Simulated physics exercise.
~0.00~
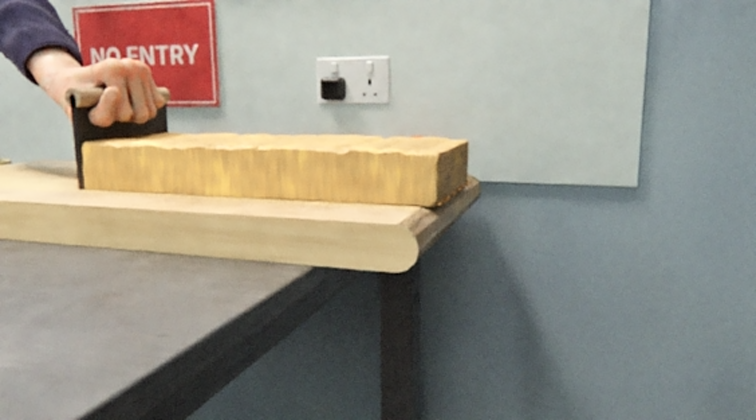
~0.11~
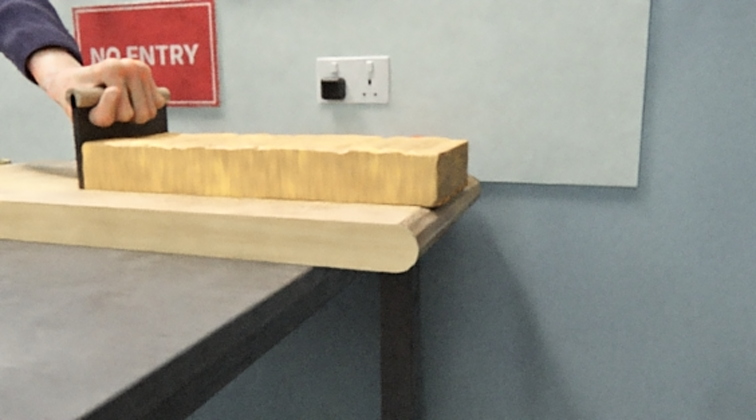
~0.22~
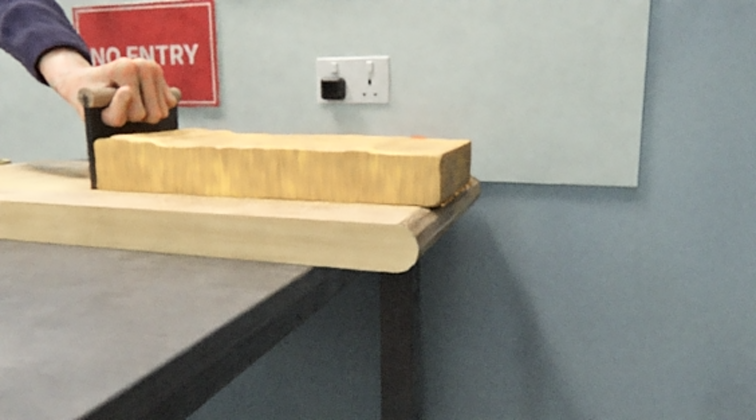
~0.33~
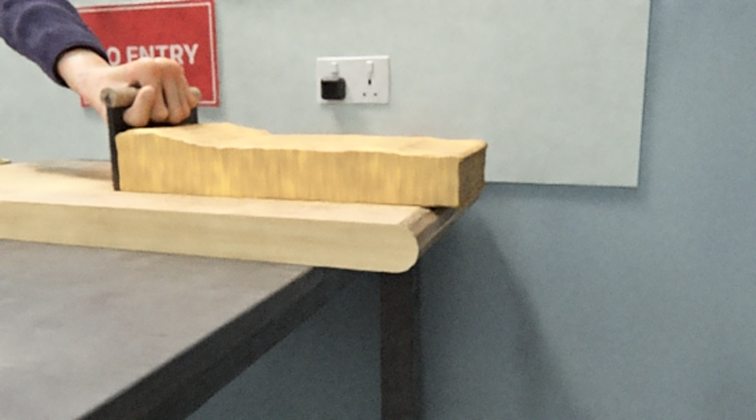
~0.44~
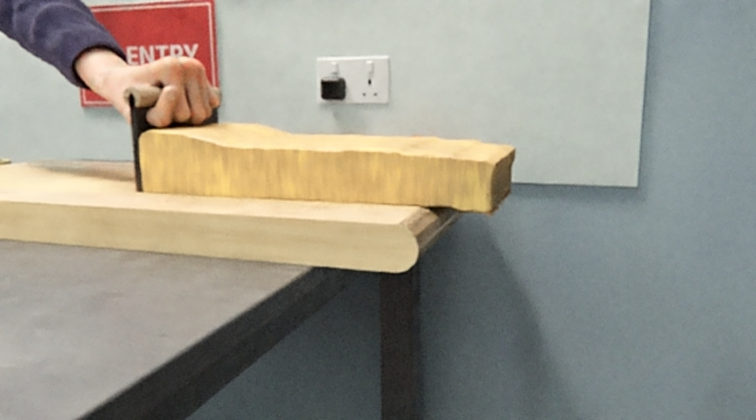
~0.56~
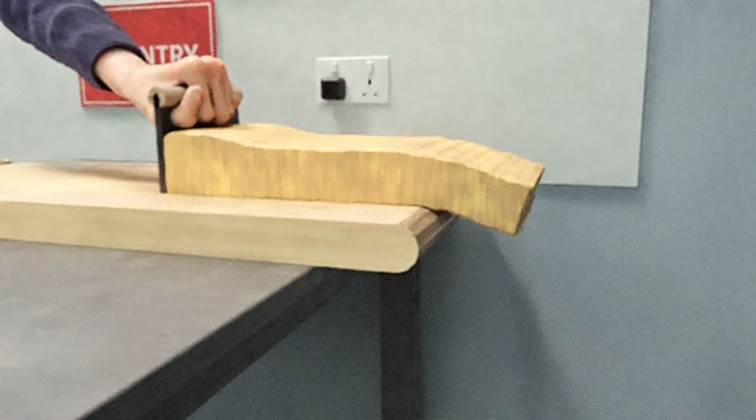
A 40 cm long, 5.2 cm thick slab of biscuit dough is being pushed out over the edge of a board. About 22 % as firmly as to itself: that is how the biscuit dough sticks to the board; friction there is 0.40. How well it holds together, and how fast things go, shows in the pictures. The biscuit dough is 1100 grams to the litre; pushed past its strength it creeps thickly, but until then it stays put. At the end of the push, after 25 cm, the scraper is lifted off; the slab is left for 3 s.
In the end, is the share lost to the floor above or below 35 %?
In the end it sits beyond 35 per cent.
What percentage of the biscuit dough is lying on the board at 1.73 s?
45 per cent.
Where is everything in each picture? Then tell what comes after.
Foot of the scraper at (84, 189), not yet moved; foremost bit of the biscuit dough at (439, 171), in the first picture.
Foot of the scraper at (85, 189), not yet moved; foremost bit of the biscuit dough at (439, 171), in the second picture.
Foot of the scraper at (97, 190), moved 1.7 cm; foremost bit of the biscuit dough at (442, 171), in the third picture.
Foot of the scraper at (119, 191), moved 4.7 cm; foremost bit of the biscuit dough at (461, 162), 5 % of it past the edge, in one piece, in the fourth picture.
Foot of the scraper at (142, 192), moved 7.7 cm; foremost bit of the biscuit dough at (495, 169), 12 % of it past the edge, in one piece, in the fifth picture.
Foot of the scraper at (166, 194), moved 11 cm; foremost bit of the biscuit dough at (529, 196), 19 % of it past the edge, in one piece, in the sixth picture.
After 0.91 s, 56 % lies on the board and 0 % has fallen.
After 1.32 s, 44 % lies on the board and 15 % has fallen.
After 1.73 s, 44 % lies on the board and 49 % has fallen.
After 2.15 s, 44 % lies on the board and 49 % has fallen.
After 4.15 s, 44 % lies on the board and 49 % has fallen.
